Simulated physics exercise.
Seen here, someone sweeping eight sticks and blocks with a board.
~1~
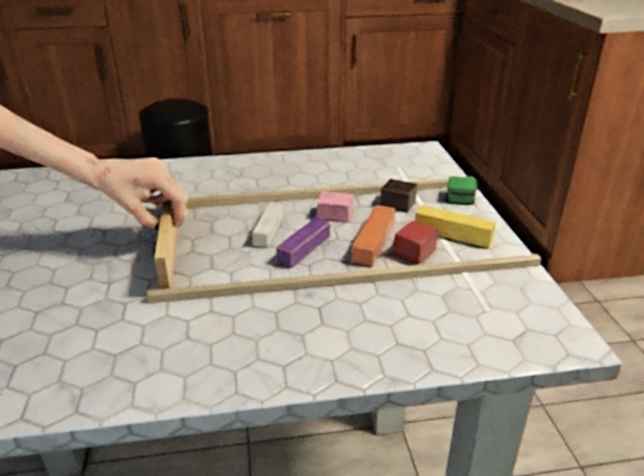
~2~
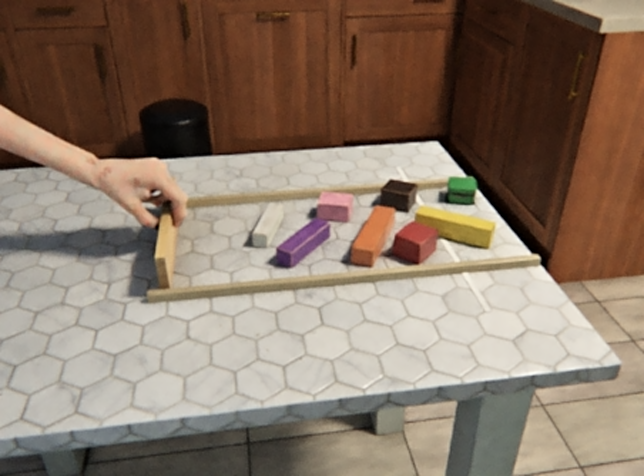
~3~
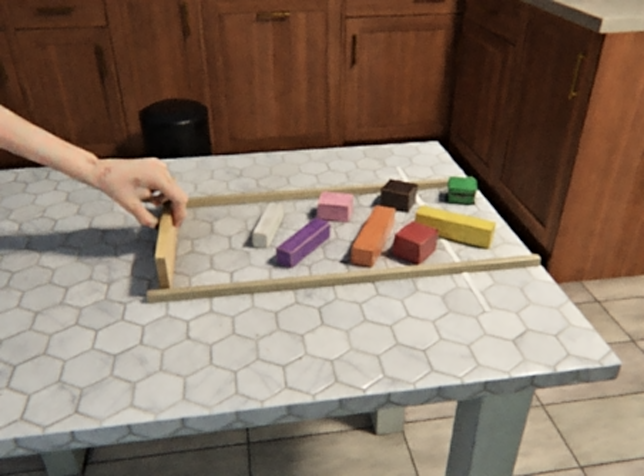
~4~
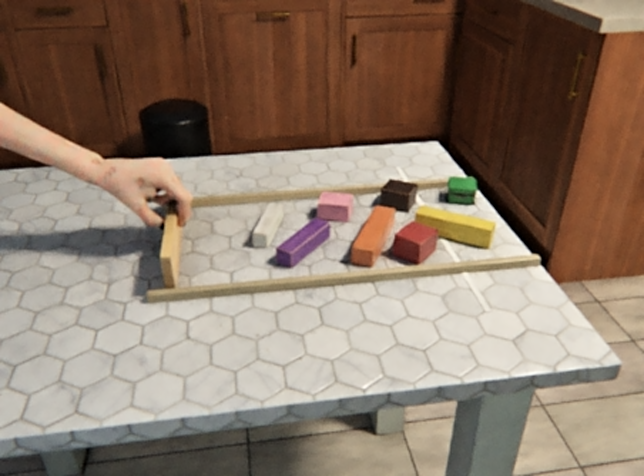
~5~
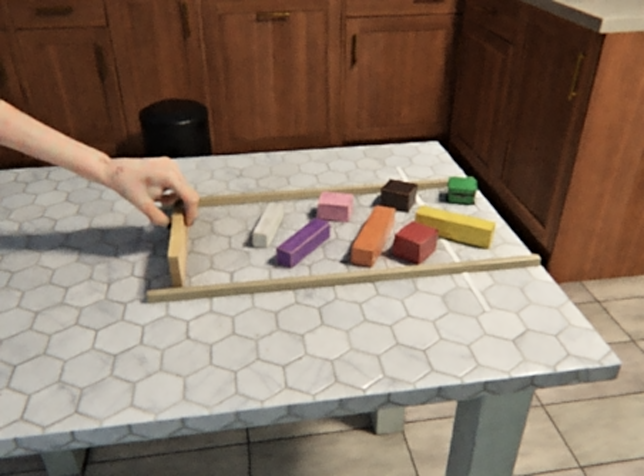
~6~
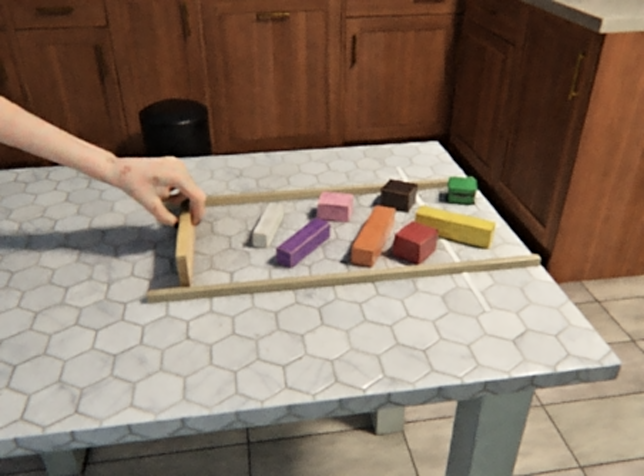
A hand slides an upright wooden board slightly right toward eight colourful, unmoving blocks.
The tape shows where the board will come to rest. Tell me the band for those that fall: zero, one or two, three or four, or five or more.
Outcome: The number that fall off is one or two.
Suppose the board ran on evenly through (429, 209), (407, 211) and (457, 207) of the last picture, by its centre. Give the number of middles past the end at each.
Past the end: 2, 0 and 4.
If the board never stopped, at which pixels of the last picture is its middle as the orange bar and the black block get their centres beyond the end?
About (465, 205), and (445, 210) for the other.
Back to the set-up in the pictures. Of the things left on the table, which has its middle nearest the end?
It is the black block.
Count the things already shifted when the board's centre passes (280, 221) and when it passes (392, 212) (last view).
At the one place 2, at the other 8.
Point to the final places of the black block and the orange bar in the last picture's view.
First (475, 186), then (482, 229).
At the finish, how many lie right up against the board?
The number is 2.
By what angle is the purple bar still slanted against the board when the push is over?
Near 20 degrees.
A little later, none off yet; green case at rest near (461, 191); yellow bar at rest near (454, 226); black block at rest near (399, 195).
When it is over, the number that fall off is one or two; down, yellow bar and green case.
